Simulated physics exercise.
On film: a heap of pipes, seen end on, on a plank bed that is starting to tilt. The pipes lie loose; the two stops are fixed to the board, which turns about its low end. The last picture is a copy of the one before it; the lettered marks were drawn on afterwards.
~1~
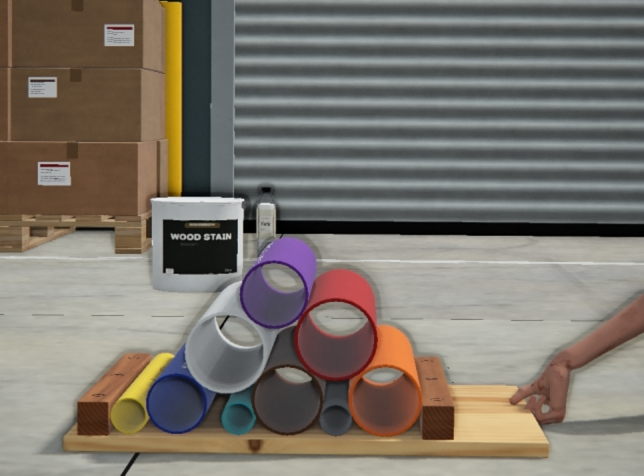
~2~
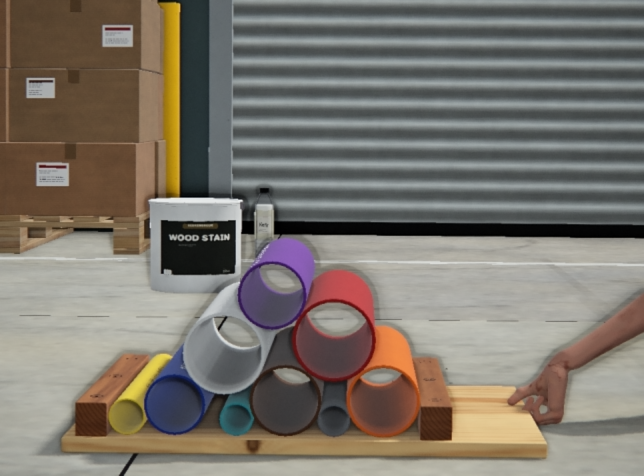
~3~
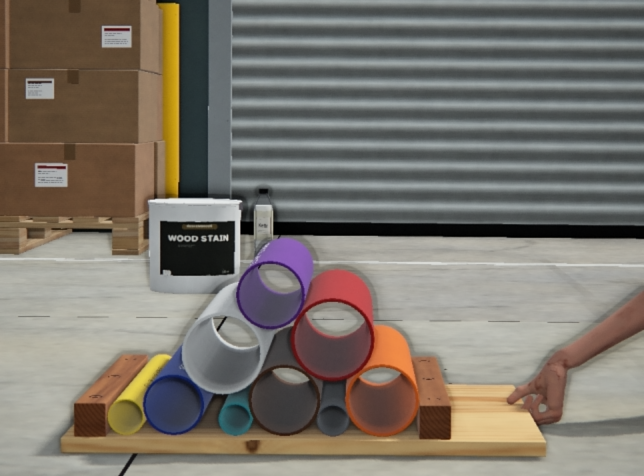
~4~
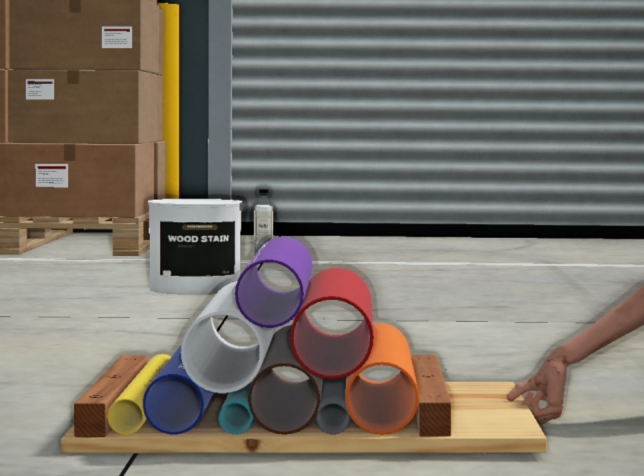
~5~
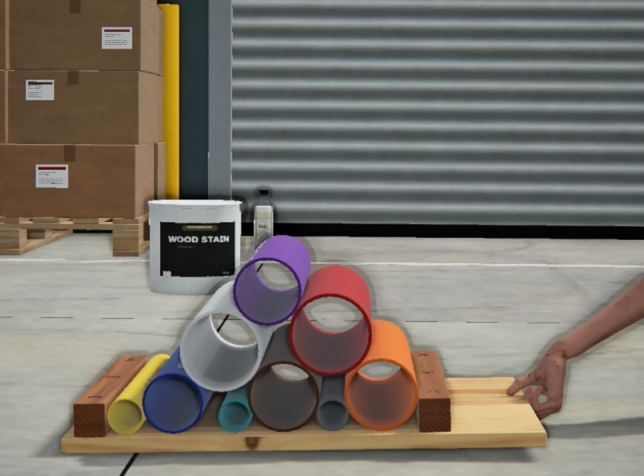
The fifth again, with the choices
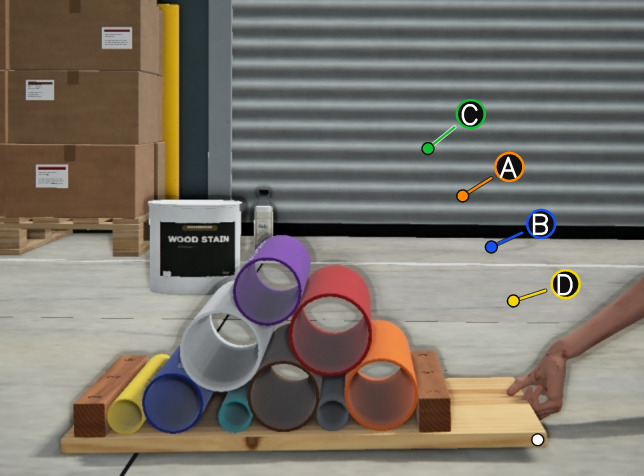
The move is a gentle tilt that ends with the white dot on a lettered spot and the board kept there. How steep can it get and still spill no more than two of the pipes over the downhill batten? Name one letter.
Mark A is as high as it can go.
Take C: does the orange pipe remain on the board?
Yes.
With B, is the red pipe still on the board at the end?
Yes.
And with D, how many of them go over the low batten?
At D the number is none.
On the marked copy, A at (463, 196); B at (491, 247); C at (428, 149); D at (514, 301); the white dot at (538, 440).
Taking A. A third of the way, board at 18°.
Two thirds of the way, board at 33°.
When it is over, board at 33°, one over the low batten (white).
As for the rest, B two over the low batten (white, purple); C three over the low batten (white, red, purple); D none over the low batten.
